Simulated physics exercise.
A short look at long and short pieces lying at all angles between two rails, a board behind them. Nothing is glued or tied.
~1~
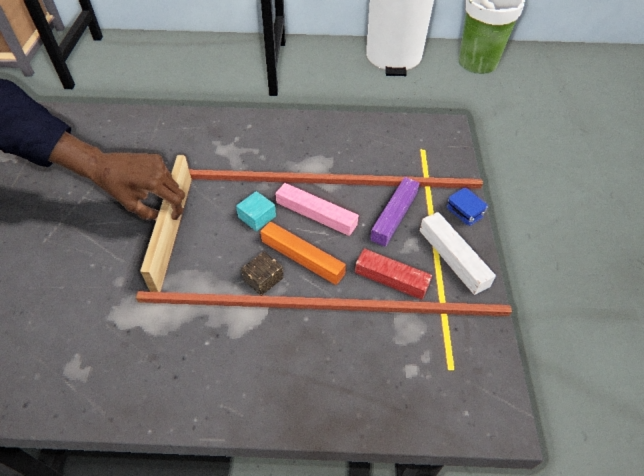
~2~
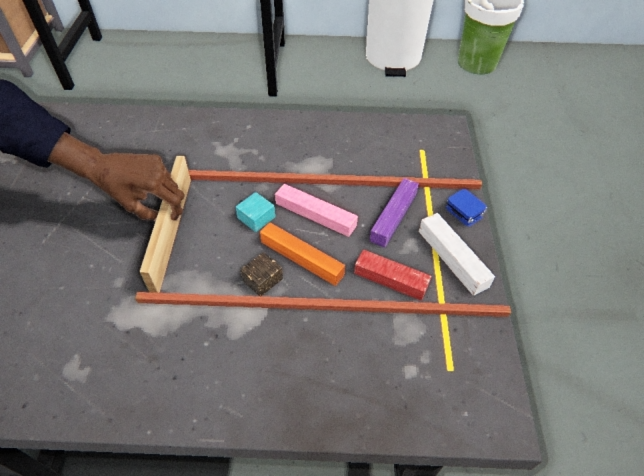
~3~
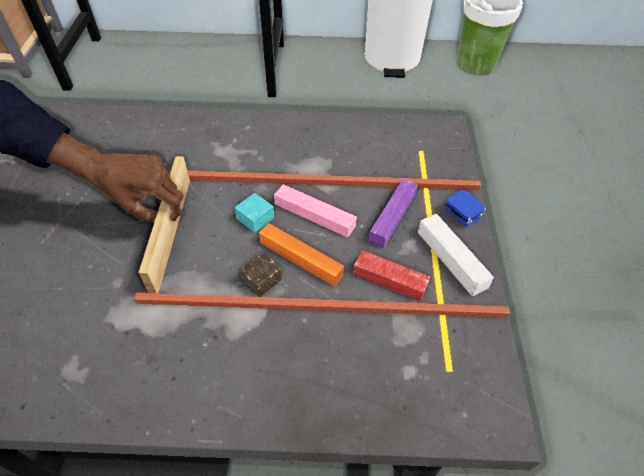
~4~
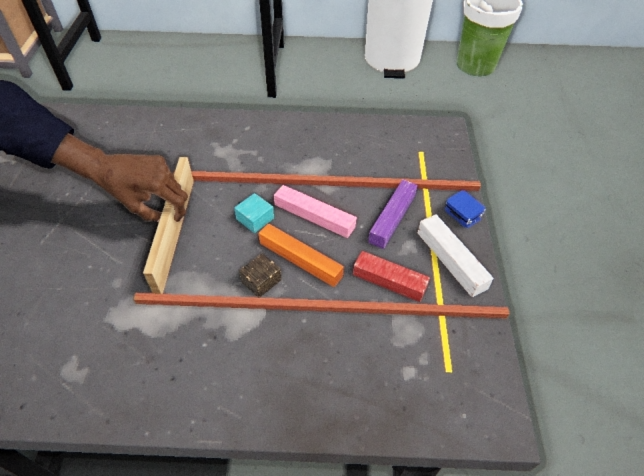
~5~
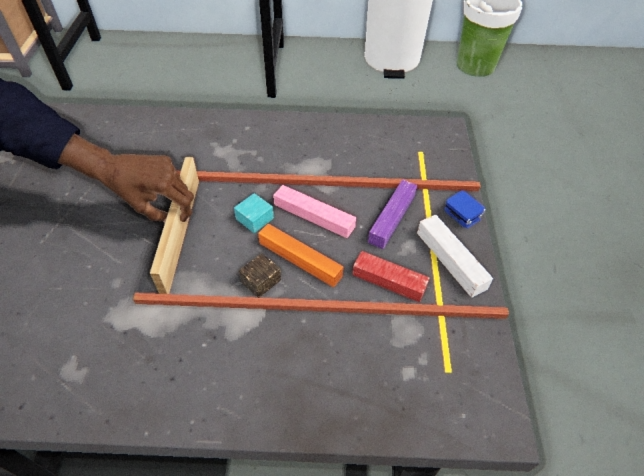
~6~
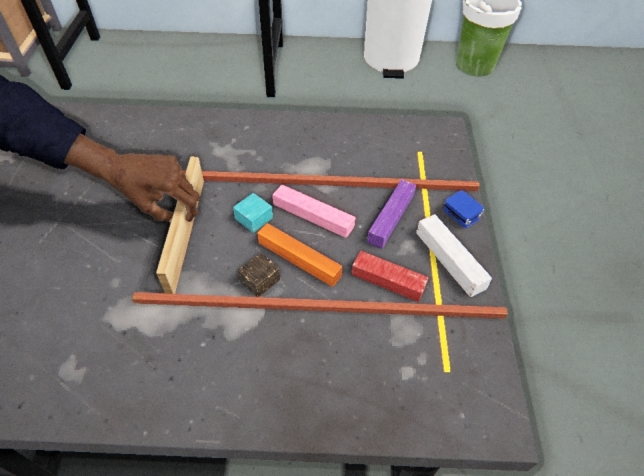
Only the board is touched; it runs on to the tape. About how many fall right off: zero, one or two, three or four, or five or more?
Outcome: The number that fall off is one or two.
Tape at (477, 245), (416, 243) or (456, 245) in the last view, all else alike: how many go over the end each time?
In that order 8, 1 and 4.
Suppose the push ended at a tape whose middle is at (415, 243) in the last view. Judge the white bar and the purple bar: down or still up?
The white bar is lost; the purple bar holds on.
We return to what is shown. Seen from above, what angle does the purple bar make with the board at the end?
Some 40 degrees.
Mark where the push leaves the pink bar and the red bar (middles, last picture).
Near (463, 214) and (486, 258).
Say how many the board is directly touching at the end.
4 of them.
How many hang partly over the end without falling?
The number is 4.
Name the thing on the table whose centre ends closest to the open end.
The purple bar.
Soon after, none off yet; blue case at rest near (463, 210); white bar at rest near (452, 254); purple bar at rest near (392, 213).
After that, none off yet; blue case at rest near (463, 210); white bar at rest near (453, 254); purple bar displaced a little near (411, 216).
And then, none off yet; blue case displaced a little near (474, 205); white bar displaced a little near (500, 254); purple bar displaced about its own width near (454, 213).
In the end, the number that fall off is one or two; gone, white bar and blue case.
